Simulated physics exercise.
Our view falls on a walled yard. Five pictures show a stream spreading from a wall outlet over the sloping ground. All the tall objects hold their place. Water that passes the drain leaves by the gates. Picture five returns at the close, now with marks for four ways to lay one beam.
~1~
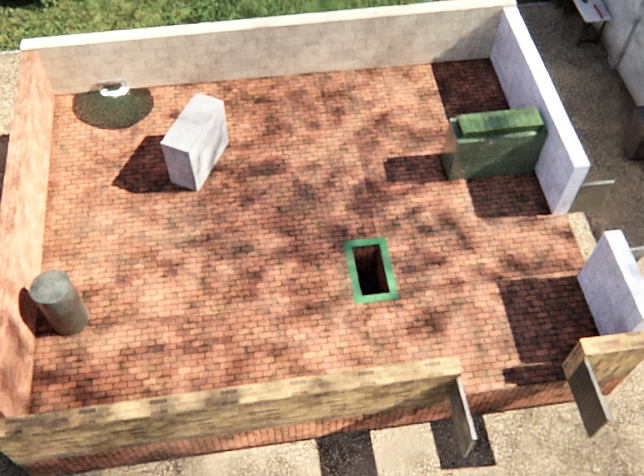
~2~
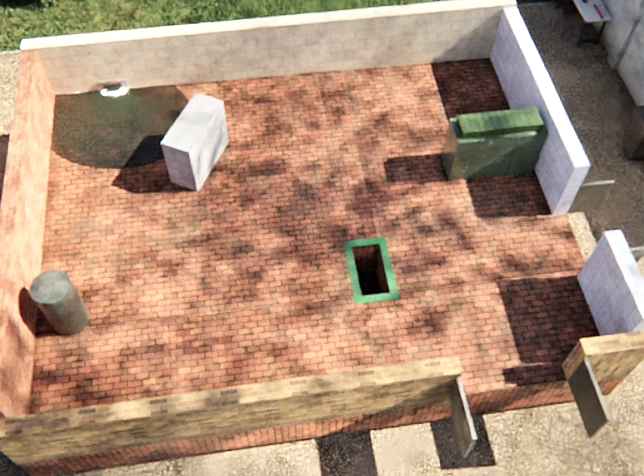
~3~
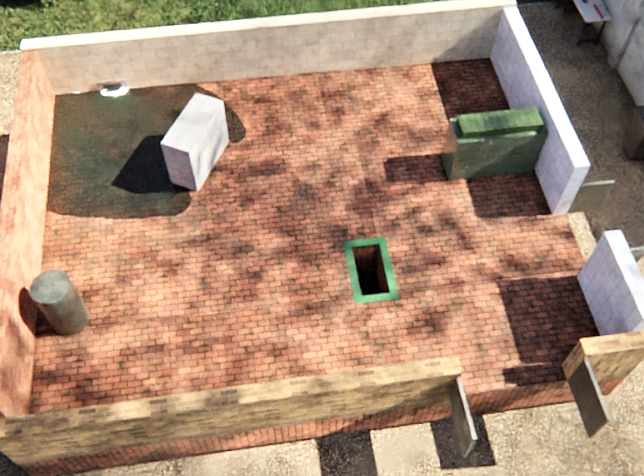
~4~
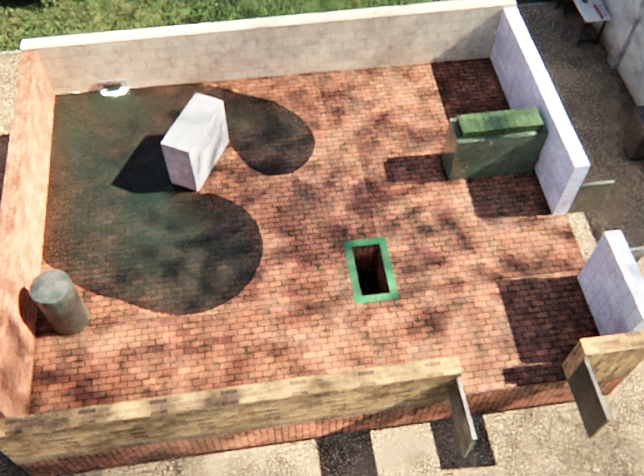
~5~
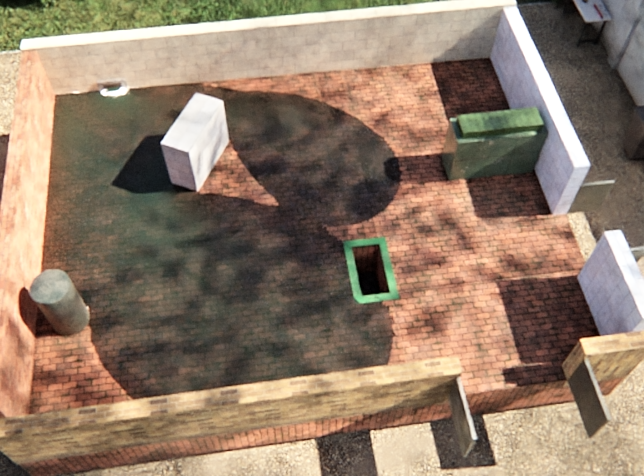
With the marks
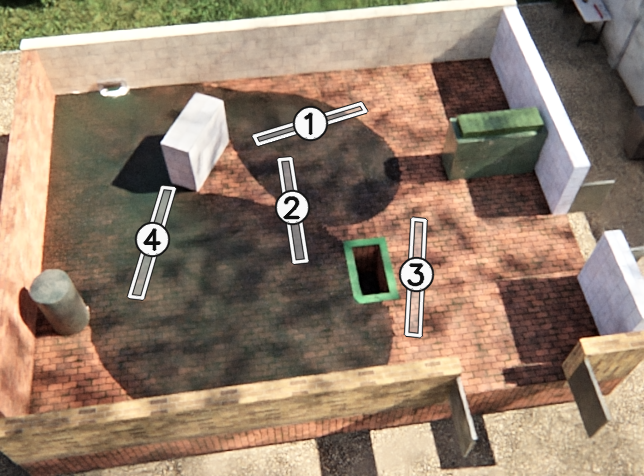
Walled brick yard with dark water spreading from the top left corner, passing around a pale block and reaching a green-rimmed opening.
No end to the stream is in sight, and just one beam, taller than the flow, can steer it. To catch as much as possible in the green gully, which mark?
3 is best.
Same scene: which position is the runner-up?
That is position 1.
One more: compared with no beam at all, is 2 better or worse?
Position 2 is worse.
On the marked copy, 1 from (256, 140) to (363, 107); 2 from (300, 261) to (284, 159); 3 from (413, 334) to (418, 219); 4 from (135, 297) to (168, 188).
If 1 is chosen, about 11 % of the stream goes into the green gully, about 84 % out by the gates.
If 2 is chosen, about 3 % of the stream goes into the green gully, about 96 % out by the gates.
If 3 is chosen, about 20 % of the stream goes into the green gully, about 79 % out by the gates.
If 4 is chosen, about 5 % of the stream goes into the green gully, about 93 % out by the gates.
